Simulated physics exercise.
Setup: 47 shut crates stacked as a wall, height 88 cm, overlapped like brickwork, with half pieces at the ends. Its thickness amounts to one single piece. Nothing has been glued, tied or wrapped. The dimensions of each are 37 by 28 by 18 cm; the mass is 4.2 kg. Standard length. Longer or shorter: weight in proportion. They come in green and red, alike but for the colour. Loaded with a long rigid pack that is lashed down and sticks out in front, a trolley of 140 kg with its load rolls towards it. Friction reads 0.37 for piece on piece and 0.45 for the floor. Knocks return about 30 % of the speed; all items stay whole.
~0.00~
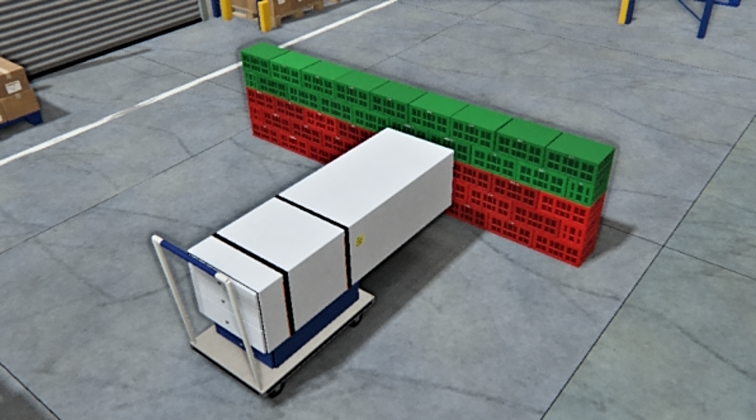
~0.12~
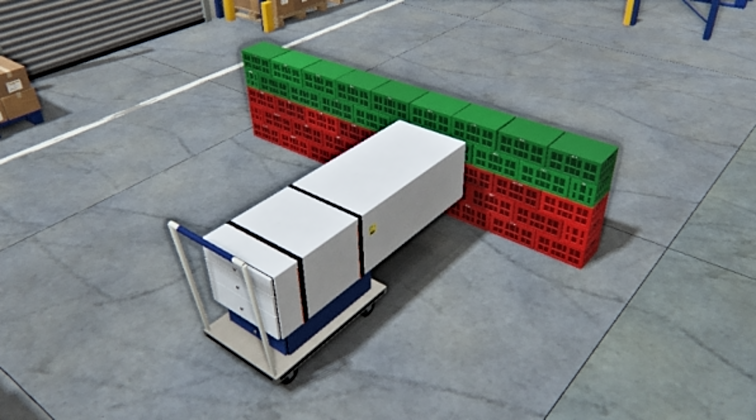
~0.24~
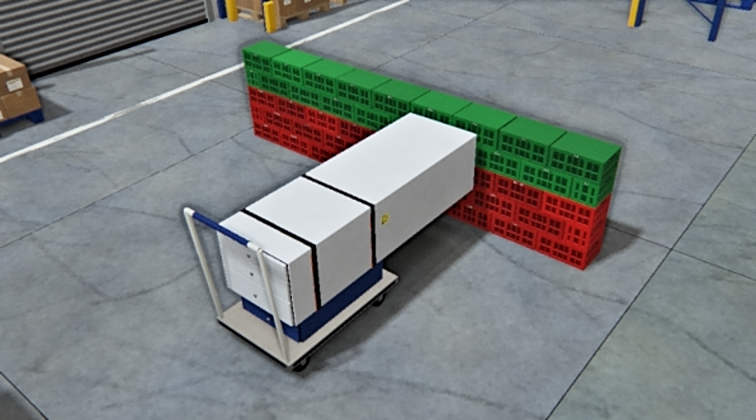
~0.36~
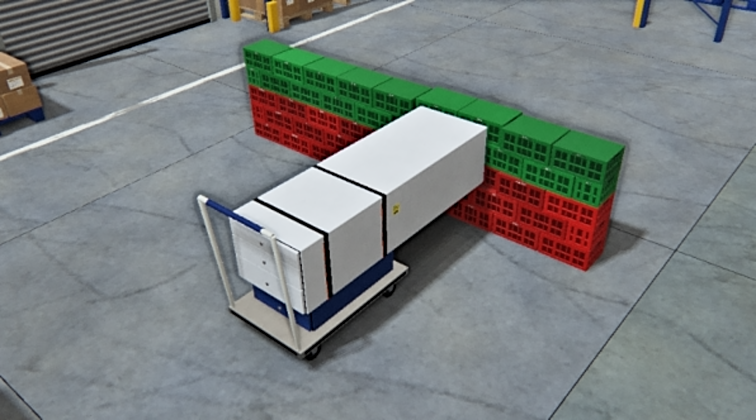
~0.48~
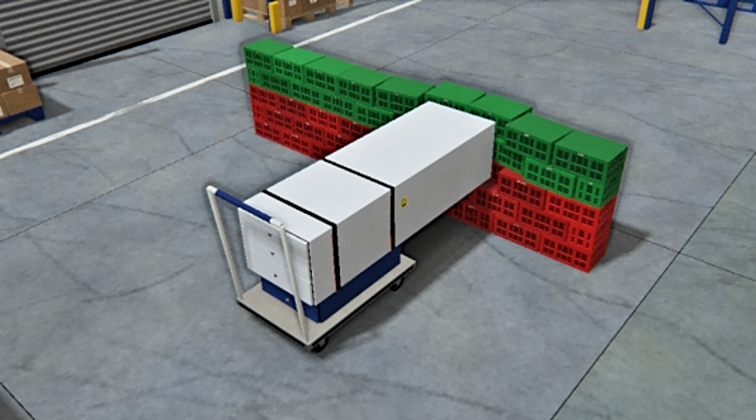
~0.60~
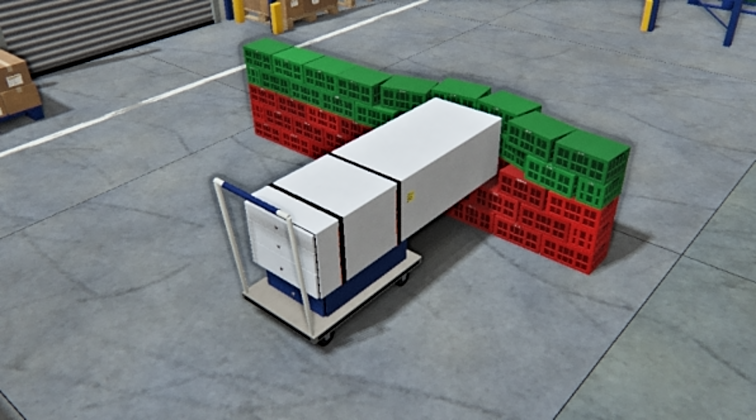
Loaded trolley with a long white pack rolling up to a green and red crate wall and pushing upper green crates backward.
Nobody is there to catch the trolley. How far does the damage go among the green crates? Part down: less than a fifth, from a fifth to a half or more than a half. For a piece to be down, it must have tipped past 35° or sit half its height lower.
The share that ends down is a fifth up to half.
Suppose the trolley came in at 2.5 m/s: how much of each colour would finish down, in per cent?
Down at the end: Red 10 per cent, green 40 per cent.
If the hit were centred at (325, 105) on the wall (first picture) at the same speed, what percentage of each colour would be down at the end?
Down at the end: Red 10 percent, green 50 percent.
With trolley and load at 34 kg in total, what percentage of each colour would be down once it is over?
Result: Red 0 and green 0 in a hundred.
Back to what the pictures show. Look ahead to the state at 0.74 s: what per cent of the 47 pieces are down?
By that time it is 0 percent.
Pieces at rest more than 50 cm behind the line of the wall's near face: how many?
I'd estimate 4 pieces.
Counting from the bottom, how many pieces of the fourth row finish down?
Row tally: 3.
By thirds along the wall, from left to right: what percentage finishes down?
The thirds come out at 0 on the left, 30 in the middle and 20 on the right, in per cent.
Around 0.74 s, load 28 cm past the wall's line, still rolling; none of the 19 green crates down (0 of 47 in all colours); top green crate unmoved; top red crate displaced 30 mm.
Around 0.92 s, load 36 cm past the wall's line, still rolling; 4 of the 19 green crates down (6 of 47 in all colours); top green crate unmoved; top red crate displaced 23 mm.
Around 1.20 s, load 46 cm past the wall's line, still rolling; 7 of the 19 green crates down (9 of 47 in all colours); top green crate unmoved; top red crate displaced 23 mm.
Around 1.64 s, load 59 cm past the wall's line, still rolling; 7 of the 19 green crates down (9 of 47 in all colours); top green crate unmoved; top red crate displaced 22 mm.
Finally (2.8 s), load 76 cm past the wall's line, stopped; 7 of the 19 green crates down (9 of 47 in all colours); top green crate unmoved; top red crate displaced 22 mm. That is 37 per cent. Seen by the last camera, middles, top green crate near (299, 65), top red crate near (532, 183).
